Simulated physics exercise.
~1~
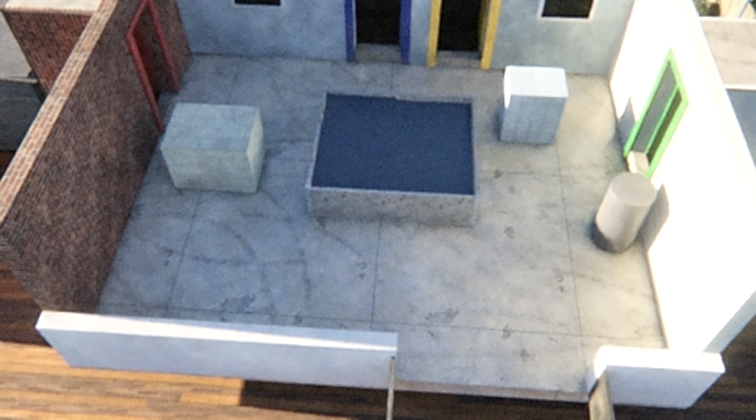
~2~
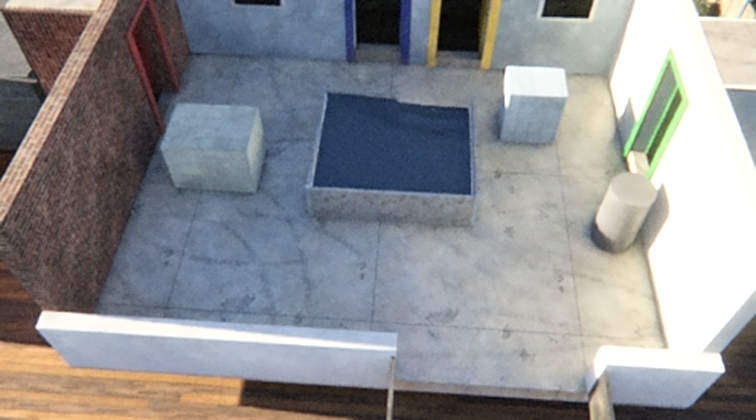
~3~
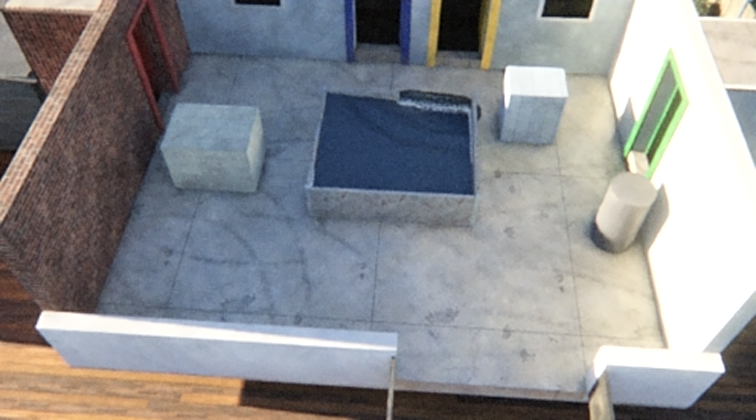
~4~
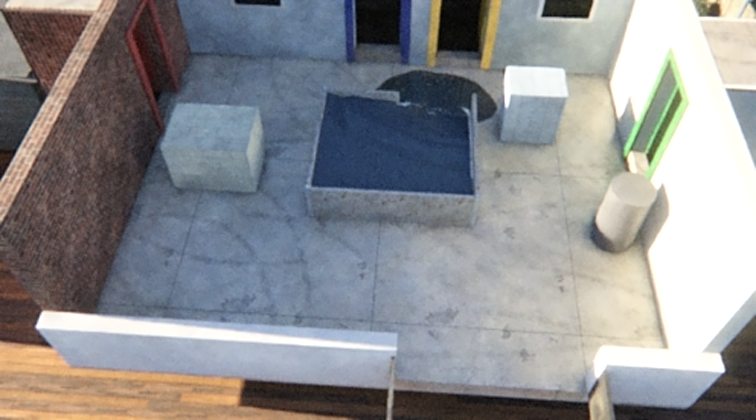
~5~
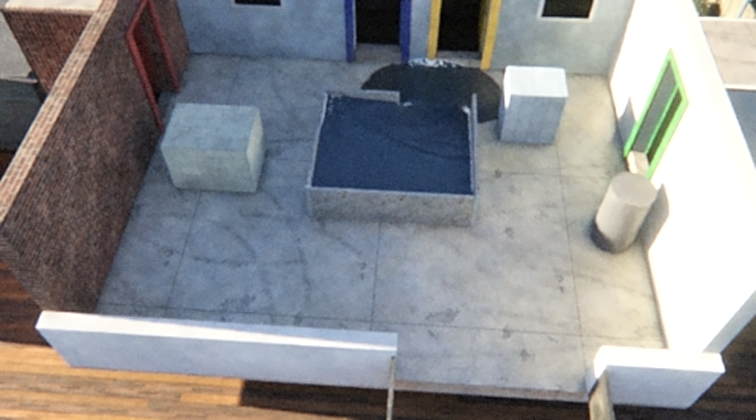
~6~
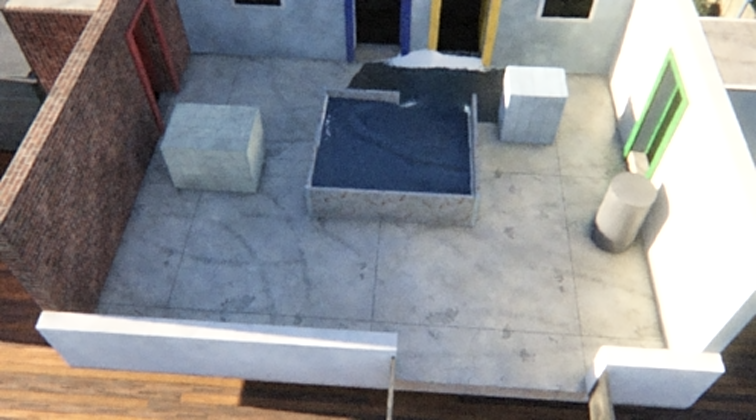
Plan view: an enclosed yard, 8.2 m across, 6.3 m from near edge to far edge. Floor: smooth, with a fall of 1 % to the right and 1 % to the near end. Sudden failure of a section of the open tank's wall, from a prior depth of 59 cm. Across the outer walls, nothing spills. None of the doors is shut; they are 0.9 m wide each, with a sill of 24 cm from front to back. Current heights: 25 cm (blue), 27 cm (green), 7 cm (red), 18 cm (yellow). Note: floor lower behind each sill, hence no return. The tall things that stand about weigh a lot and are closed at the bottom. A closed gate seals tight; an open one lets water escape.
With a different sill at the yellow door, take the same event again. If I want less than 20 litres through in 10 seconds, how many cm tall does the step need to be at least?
You would need about 35 cm.
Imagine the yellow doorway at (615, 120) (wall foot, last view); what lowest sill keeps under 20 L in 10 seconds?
Minimum: Close to 22 cm.
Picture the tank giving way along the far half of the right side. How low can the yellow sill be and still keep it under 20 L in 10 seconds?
Estimate: Near 17 cm.
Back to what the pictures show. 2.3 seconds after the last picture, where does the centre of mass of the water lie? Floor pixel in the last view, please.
The balance point sits at roughly (421, 137).
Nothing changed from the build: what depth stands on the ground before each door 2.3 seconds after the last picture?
Centimetres: Blue = 17, green = 6, red = 2, yellow = 31.
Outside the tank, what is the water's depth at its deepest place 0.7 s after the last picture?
Max depth: About 38 cm.
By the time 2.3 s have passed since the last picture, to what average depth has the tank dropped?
31 cm, roughly.
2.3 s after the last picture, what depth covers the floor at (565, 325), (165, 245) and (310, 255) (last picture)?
Around 0 cm, 0 cm and 0 cm.
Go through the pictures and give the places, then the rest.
Still water, 59 cm deep, in the open tank at (396, 143); the yellow door at (463, 24) is dry, in the first picture.
The front is at a hidden place, 0.3 m from the gap on the far side; 0.3 m2 of floor is wet, 59 cm left at the back, in the second picture.
The front is at a hidden place, 0.8 m from the gap on the far side; 1.0 m2 of floor is wet, 59 cm left at the back, in the third picture.
The front is at (415, 74), 1.3 m from the gap on the far side; 2.2 m2 of floor is wet, 59 cm left at the back, in the fourth picture.
Water pours out on the far side and has run 1.6 m, to (474, 69); about 7 cm deep outside, 59 cm at the back, in the fifth picture.
The front is at (441, 54), 1.7 m from the gap on the far side; 3.8 m2 of floor is wet, 60 cm left at the back; water is at the yellow door at (463, 24), in the sixth picture.
Then, 0.7 s after the last picture water covers 10 % of the floor, deepest (38 cm) near (427, 70); 38 cm at the yellow door, 53 litres in over its 18 cm sill.
Then, 2.3 s after the last picture water covers 35 % of the floor, deepest (33 cm) near (605, 80); 31 cm at the yellow door, 223 litres in over its 18 cm sill.
Then, 9.3 s after the last picture water covers 90 % of the floor, deepest (15 cm) near (623, 222); 9 cm at the yellow door, 277 litres in over its 18 cm sill.
At the yellow door as built, the water peaked near 40 cm, 1.3 s after the last picture.
Run again over the same 10 s with other heights there, 66 litres in over 29.5 cm, 4 litres over 39.5 cm. The limit of 20 litres is kept from about 35 cm up.
